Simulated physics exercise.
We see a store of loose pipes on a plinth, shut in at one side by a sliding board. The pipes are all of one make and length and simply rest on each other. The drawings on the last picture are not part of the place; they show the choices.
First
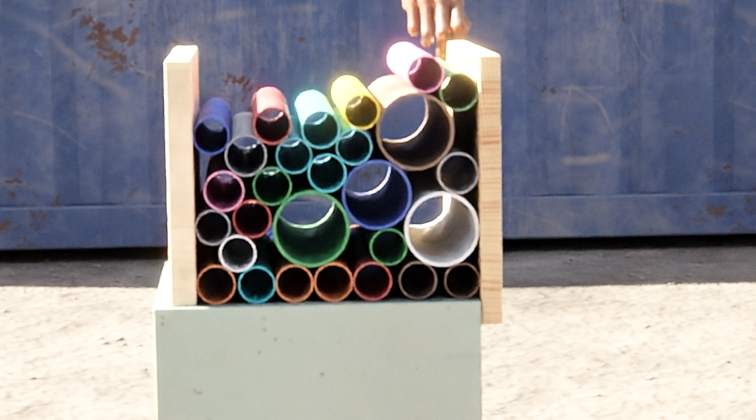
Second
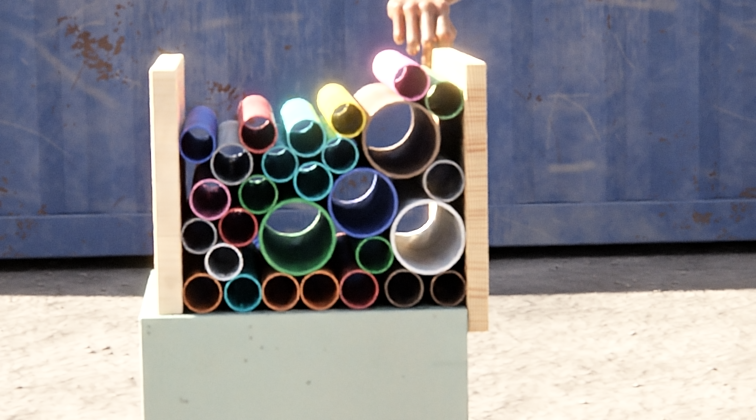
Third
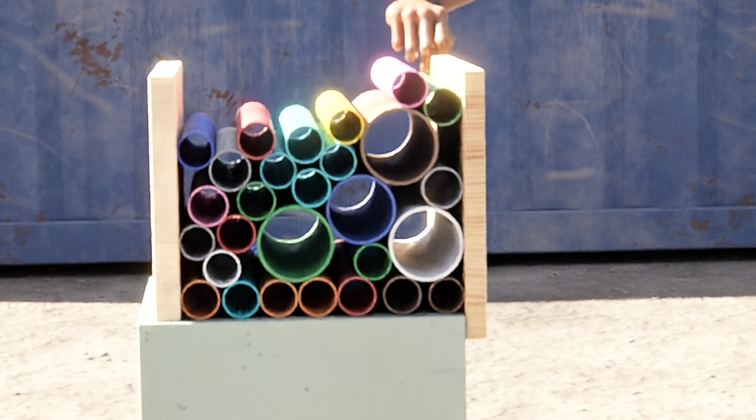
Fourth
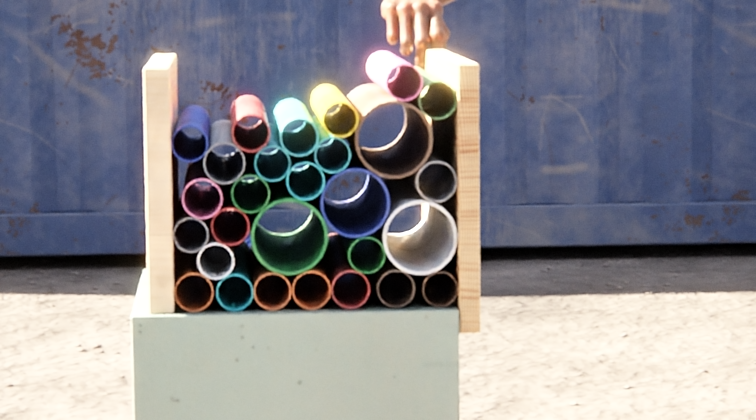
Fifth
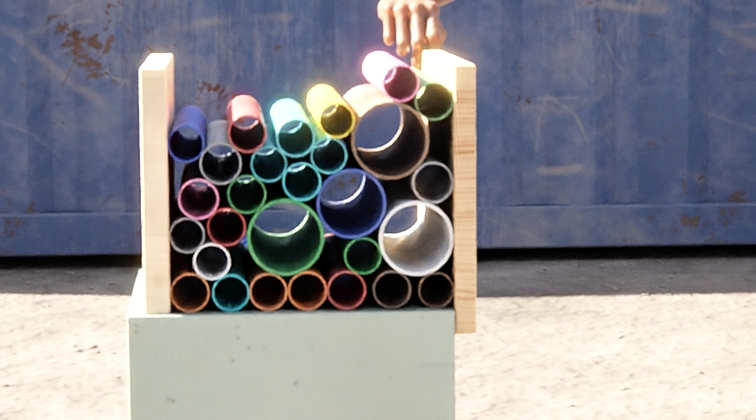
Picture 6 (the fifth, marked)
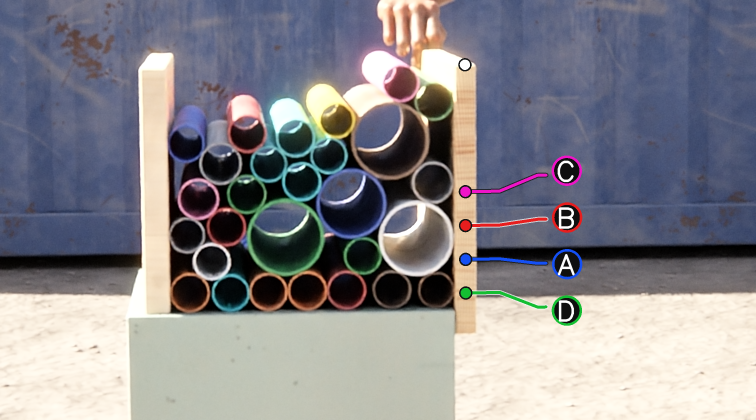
Very little moves: a hand stays at the top of the right-hand wooden board beside a stack of colourful pipes on a pale green plinth, while the whole view shifts slightly, leaving the pipes' arrangement looking unchanged.
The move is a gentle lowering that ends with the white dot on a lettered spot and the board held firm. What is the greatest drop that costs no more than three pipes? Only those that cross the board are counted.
Down to C.
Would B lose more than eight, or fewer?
Fewer than eight.
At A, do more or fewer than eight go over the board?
It loses fewer than eight.
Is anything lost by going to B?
Yes, at B.
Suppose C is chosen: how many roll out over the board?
The count is two.
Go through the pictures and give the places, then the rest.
A pink pipe (425, 74); side board (470, 170); an orange pipe (216, 285), in the first frame.
An orange pipe (202, 293); a brown pipe (404, 288), in the second frame.
A white pipe (222, 269); a green pipe (256, 201), in the third frame.
A turquoise pipe (333, 155); a pink pipe (404, 83), in the fourth frame.
Side board (445, 180); an orange pipe (190, 293); a brown pipe (392, 289), in the fifth frame.
On the marked copy, A at (466, 259); B at (465, 225); C at (465, 192); D at (466, 293); the white dot at (465, 65).
Following C. Soon after the start, top of the board (454, 125).
Later, top of the board (454, 191).
In the end, top of the board (454, 191), two out over the board.
As for the rest, A more than three out over the board; B more than three out over the board; D more than three out over the board.
